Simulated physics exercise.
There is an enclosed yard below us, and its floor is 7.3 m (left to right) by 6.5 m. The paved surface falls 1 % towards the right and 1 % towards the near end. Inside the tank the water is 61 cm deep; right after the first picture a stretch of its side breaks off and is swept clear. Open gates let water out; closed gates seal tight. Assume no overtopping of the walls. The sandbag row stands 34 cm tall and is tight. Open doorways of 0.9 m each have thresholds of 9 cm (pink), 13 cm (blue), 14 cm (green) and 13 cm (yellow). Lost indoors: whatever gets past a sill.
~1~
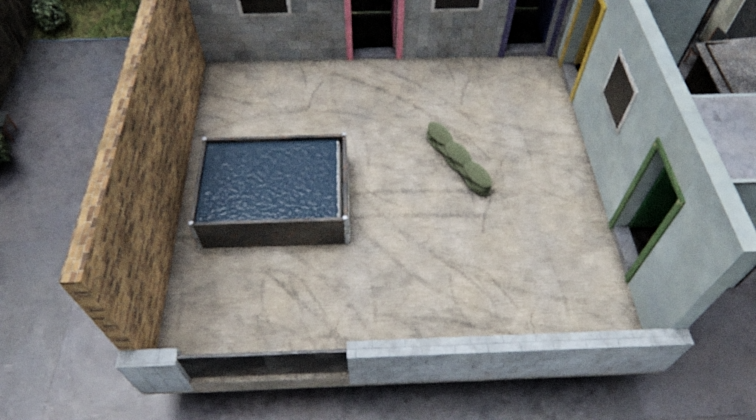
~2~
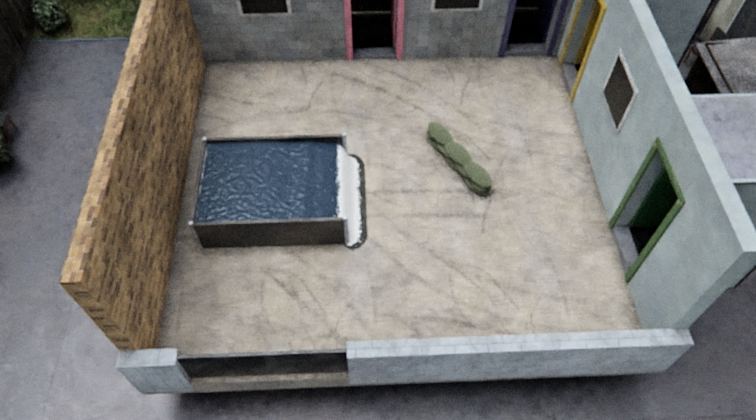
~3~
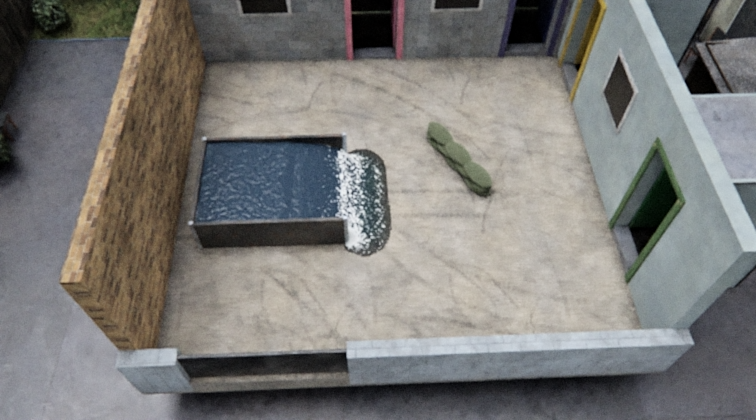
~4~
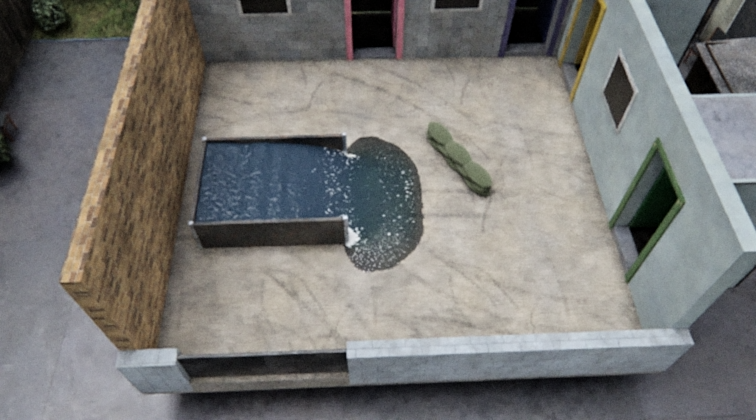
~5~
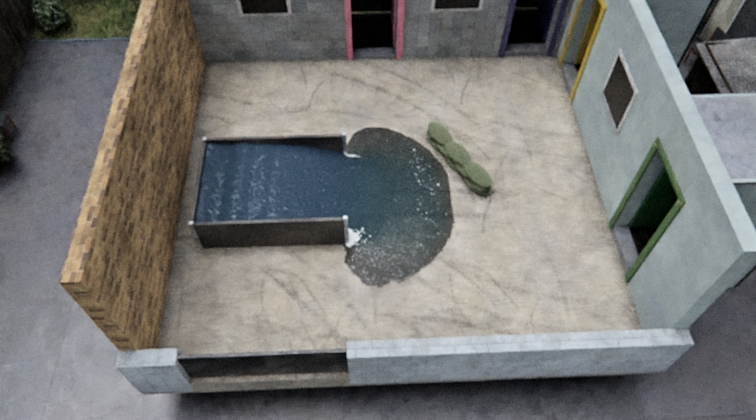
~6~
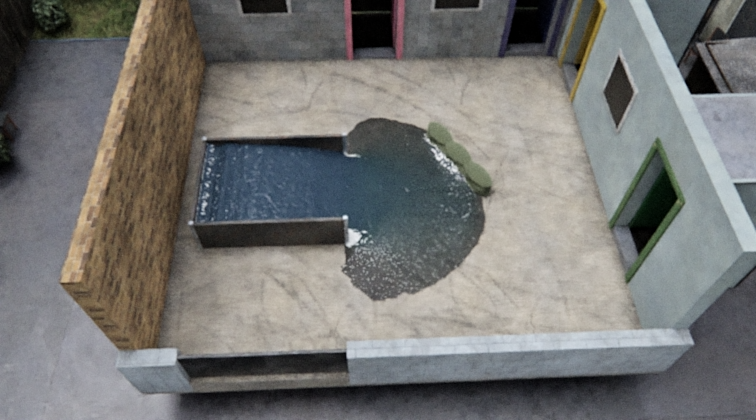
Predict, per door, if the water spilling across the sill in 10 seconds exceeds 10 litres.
My prediction: The pink door lets in less than the cap. The blue door lets in less than the cap. The green door lets in more than the cap. The yellow door lets in less than the cap.
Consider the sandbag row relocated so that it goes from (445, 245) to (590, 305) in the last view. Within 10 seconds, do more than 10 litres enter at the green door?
At green, compared with that limit: Limit exceeded.
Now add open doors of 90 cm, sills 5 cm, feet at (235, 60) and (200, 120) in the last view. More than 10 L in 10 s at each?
So the first one doesn't reach it, while the second one doesn't reach it.
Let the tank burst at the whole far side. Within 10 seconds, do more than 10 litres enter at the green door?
So, green door: Within bounds.
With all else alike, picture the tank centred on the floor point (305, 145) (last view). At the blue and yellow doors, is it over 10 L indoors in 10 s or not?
For the blue door, the amount is too high; for the yellow door, the amount is too high.
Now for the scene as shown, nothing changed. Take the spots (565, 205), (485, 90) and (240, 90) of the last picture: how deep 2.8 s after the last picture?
Reading - approx. 2 / 1 / 0 cm.
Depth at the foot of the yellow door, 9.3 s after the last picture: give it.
About 9.0 centimetres.
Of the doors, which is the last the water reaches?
Looks like the yellow door.
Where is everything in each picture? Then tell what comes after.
In the first picture, the tank at (272, 180) is whole and still, 61 cm deep.
In the second picture, the front is at (348, 157), 1.0 m from the gap at (344, 193); 0.3 m2 of floor is under water; 61 cm left at the back of the tank.
In the third picture, the front is at (368, 154), 1.1 m from the gap at (344, 194); 1.2 m2 of floor is under water; 61 cm left at the back of the tank.
In the fourth picture, the front is at (393, 148), 1.5 m from the gap at (344, 194); 2.7 m2 of floor is under water; 61 cm left at the back of the tank.
In the fifth picture, water pours out at (344, 194) and has run 1.8 m, to (440, 244); typically 7 cm deep outside, 60 cm at the tank's back.
In the sixth picture, the front is at (479, 221), 2.4 m from the gap at (344, 194); 5.7 m2 of floor is under water; 53 cm left at the back of the tank.
Then, 0.7 s after the last picture water covers 25 % of the floor and is deepest (36 cm) near (449, 183); pink door not reached, blue door not reached, green door not reached, yellow door not reached.
Then, 1.5 s after the last picture water covers 40 % of the floor and is deepest (34 cm) near (459, 183); pink door not reached, blue door not reached, green door 24 cm at the sill, 19 L in, yellow door not reached.
Then, 2.8 s after the last picture water covers 45 % of the floor and is deepest (33 cm) near (581, 353); pink door 11 cm at the sill, 1 L in, blue door 4 cm at the sill, 0 L in, green door 23 cm at the sill, 64 L in, yellow door not reached.
Then, 5.3 s after the last picture water covers 75 % of the floor and is deepest (16 cm) near (640, 351); pink door 5 cm at the sill, 3 L in, blue door 4 cm at the sill, 0 L in, green door 14 cm at the sill, 106 L in, yellow door 9 cm at the sill, 0 L in.
Then, 9.3 s after the last picture water covers 95 % of the floor and is deepest (11 cm) near (640, 351); pink door 5 cm at the sill, 3 L in, blue door 8 cm at the sill, 1 L in, green door 10 cm at the sill, 107 L in, yellow door 9 cm at the sill, 0 L in.
